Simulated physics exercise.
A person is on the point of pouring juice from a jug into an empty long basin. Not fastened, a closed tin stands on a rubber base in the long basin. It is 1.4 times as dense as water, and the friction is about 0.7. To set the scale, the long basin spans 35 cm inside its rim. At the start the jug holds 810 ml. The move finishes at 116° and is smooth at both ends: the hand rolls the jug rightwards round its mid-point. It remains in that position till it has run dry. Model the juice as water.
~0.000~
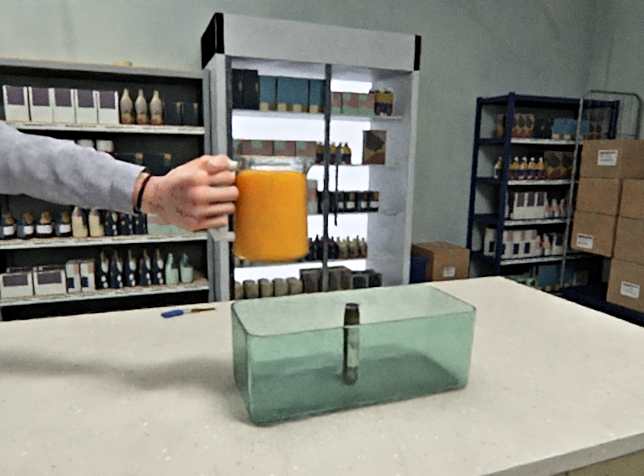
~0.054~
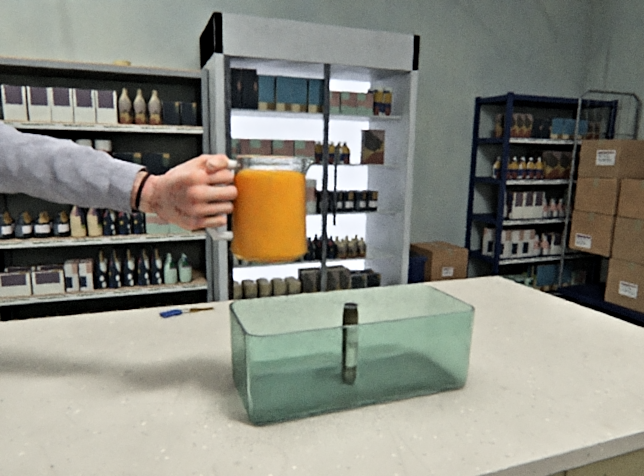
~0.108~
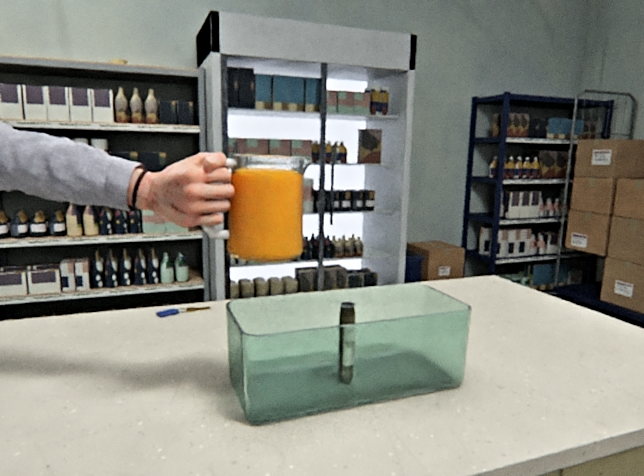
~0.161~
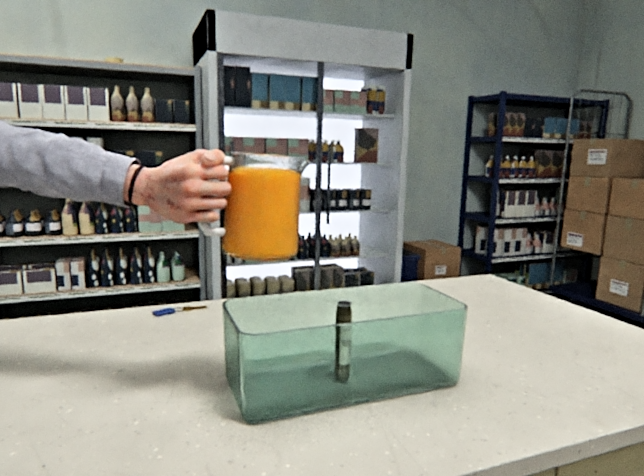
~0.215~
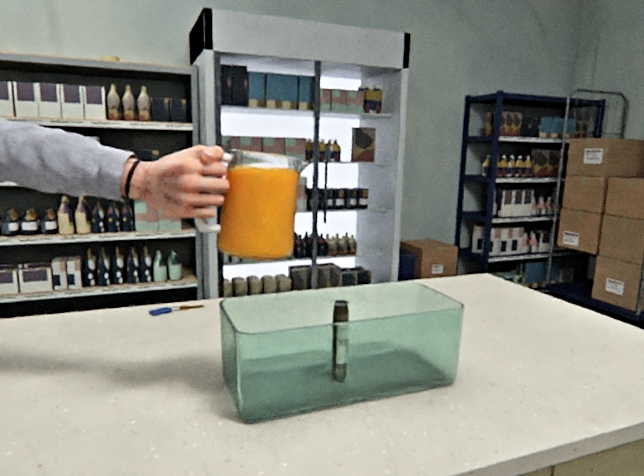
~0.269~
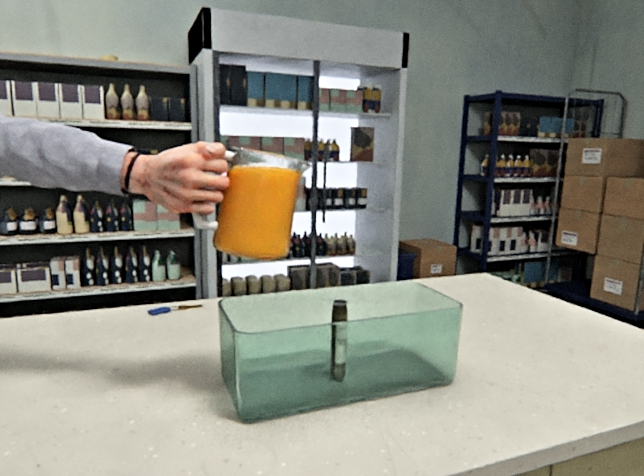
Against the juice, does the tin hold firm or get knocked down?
Most probably it will lose its balance.
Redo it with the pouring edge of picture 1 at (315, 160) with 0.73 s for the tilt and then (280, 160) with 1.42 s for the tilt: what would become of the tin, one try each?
The tin overturns the first time and overturns the second time.
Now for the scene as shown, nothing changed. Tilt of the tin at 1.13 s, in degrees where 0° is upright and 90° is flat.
Near 0° from upright.
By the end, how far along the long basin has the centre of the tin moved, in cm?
In the end the tin's centre has shifted about 8.0 centimetres.
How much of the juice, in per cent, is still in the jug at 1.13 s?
Close to 32 in a hundred.
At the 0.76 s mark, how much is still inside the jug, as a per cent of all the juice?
Roughly 86 percent.
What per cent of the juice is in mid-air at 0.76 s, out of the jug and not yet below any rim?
Estimate: Some 10 % of the total.
Then, 0.76 s in, the tilt is 65° and 86 per cent is still to pour; the tin stands where it began.
Then, 1.13 s in, the tilt is 104° and 31 per cent is still to pour; the tin stands where it began.
Then, 1.51 s in, the tilt is 116° and 1 per cent is still to pour; the tin leans 50°.
Then, 1.92 s in, the tilt is 116° and 0 per cent is still to pour; the tin lies on its side.
Finally, the tin lies on its side.
